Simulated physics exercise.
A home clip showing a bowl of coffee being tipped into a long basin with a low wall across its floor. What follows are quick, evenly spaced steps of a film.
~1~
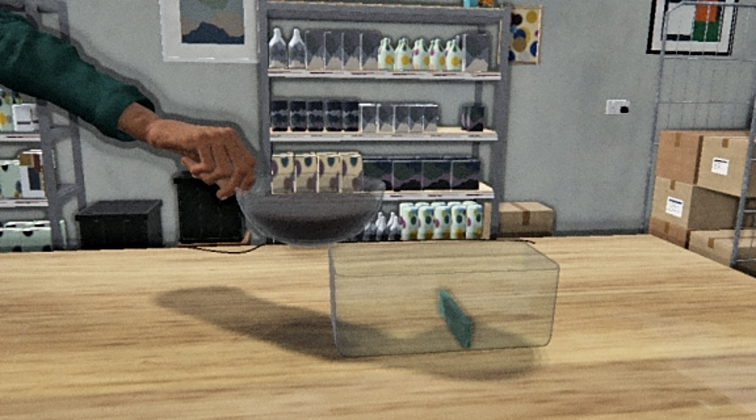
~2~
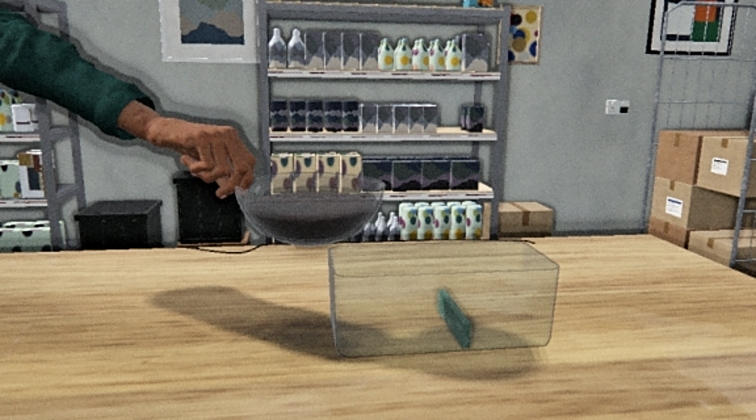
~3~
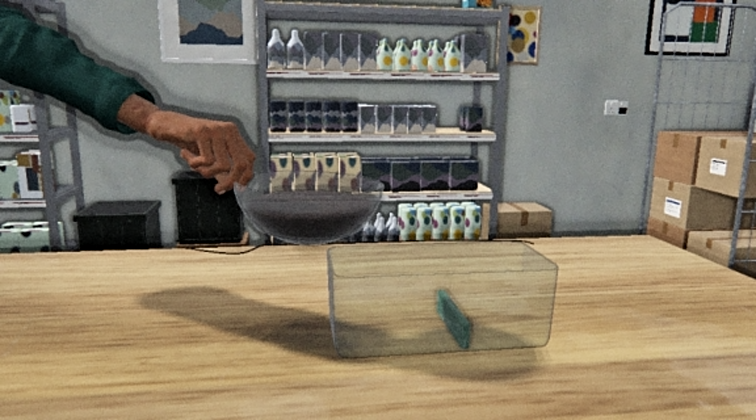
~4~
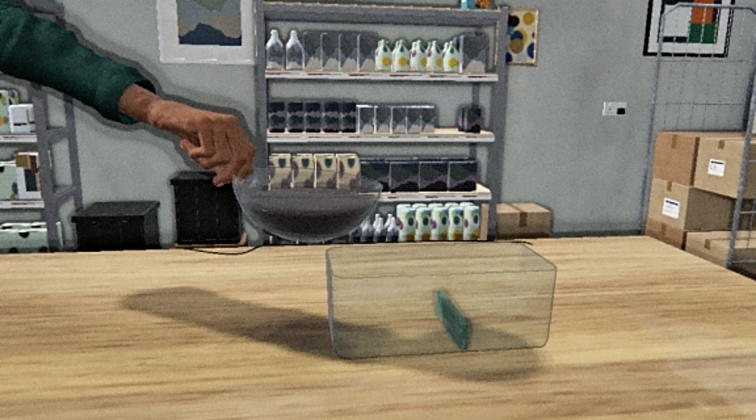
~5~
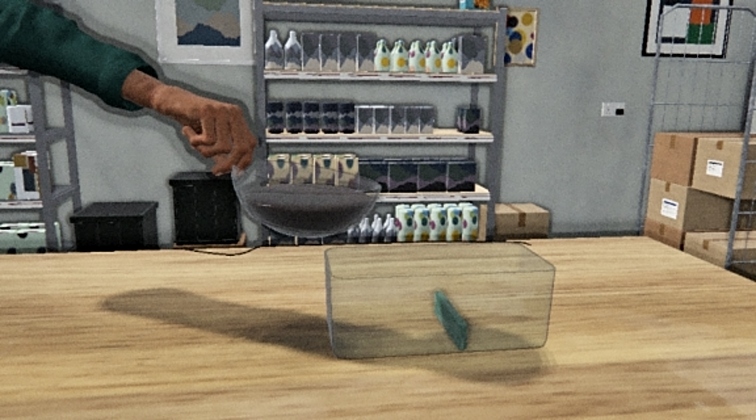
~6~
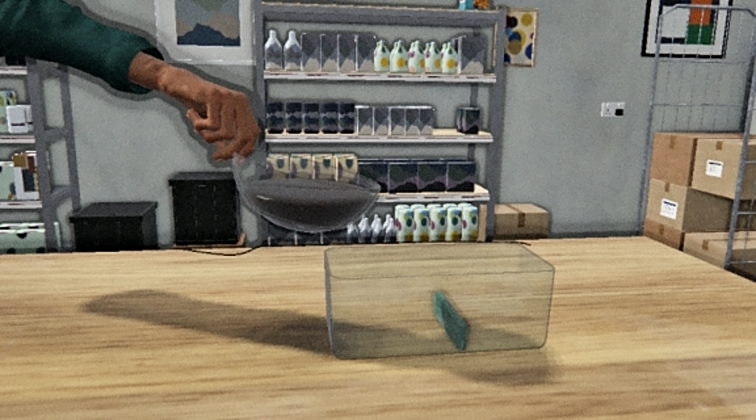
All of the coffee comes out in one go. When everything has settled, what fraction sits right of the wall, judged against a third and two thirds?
Middle of three bands.
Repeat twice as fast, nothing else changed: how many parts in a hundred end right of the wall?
Roughly 55 percent.
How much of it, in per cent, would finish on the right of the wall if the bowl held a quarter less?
Roughly 50 in a hundred.
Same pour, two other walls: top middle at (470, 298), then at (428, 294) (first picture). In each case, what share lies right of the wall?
Note - case one near 20 %, case two near 85 %.
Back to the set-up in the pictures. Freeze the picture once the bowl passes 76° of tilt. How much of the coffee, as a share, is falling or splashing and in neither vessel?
Close to 50 per cent.
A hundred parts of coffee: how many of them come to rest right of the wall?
Share approx. 50 %.
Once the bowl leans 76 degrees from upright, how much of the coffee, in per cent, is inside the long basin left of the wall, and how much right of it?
Left part: Around 10 %. Right part: Around 0 %.
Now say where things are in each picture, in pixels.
Tilt 0°; pouring edge (383, 184); surface from (245, 205) to (375, 202); the long basin's rim runs from (332, 262) to (542, 255); the wall's top is at (454, 306), in the first picture.
Tilt 1°; pouring edge (383, 185); surface from (244, 204) to (375, 202), in the second picture.
Tilt 2°; pouring edge (382, 185); surface from (244, 202) to (374, 202), in the third picture.
Tilt 5°; pouring edge (380, 186); surface from (243, 199) to (372, 199), in the fourth picture.
Tilt 9°; pouring edge (379, 186); surface from (242, 194) to (372, 196), in the fifth picture.
Tilt 14°; pouring edge (378, 187); surface from (243, 187) to (373, 192), in the sixth picture.
A moment on, the tilt is 76° and 39 per cent is still to pour, 10 is left of the wall and 0 right of it.
Next, the tilt is 110° and 0 per cent is still to pour, 29 is left of the wall and 61 right of it.
Then the tilt is 113° and 0 per cent is still to pour, 42 is left of the wall and 55 right of it.
Later the tilt is 113° and 0 per cent is still to pour, 47 is left of the wall and 50 right of it.
Finally, 48 per cent lies left of the wall, 49 right of it and 3 outside.
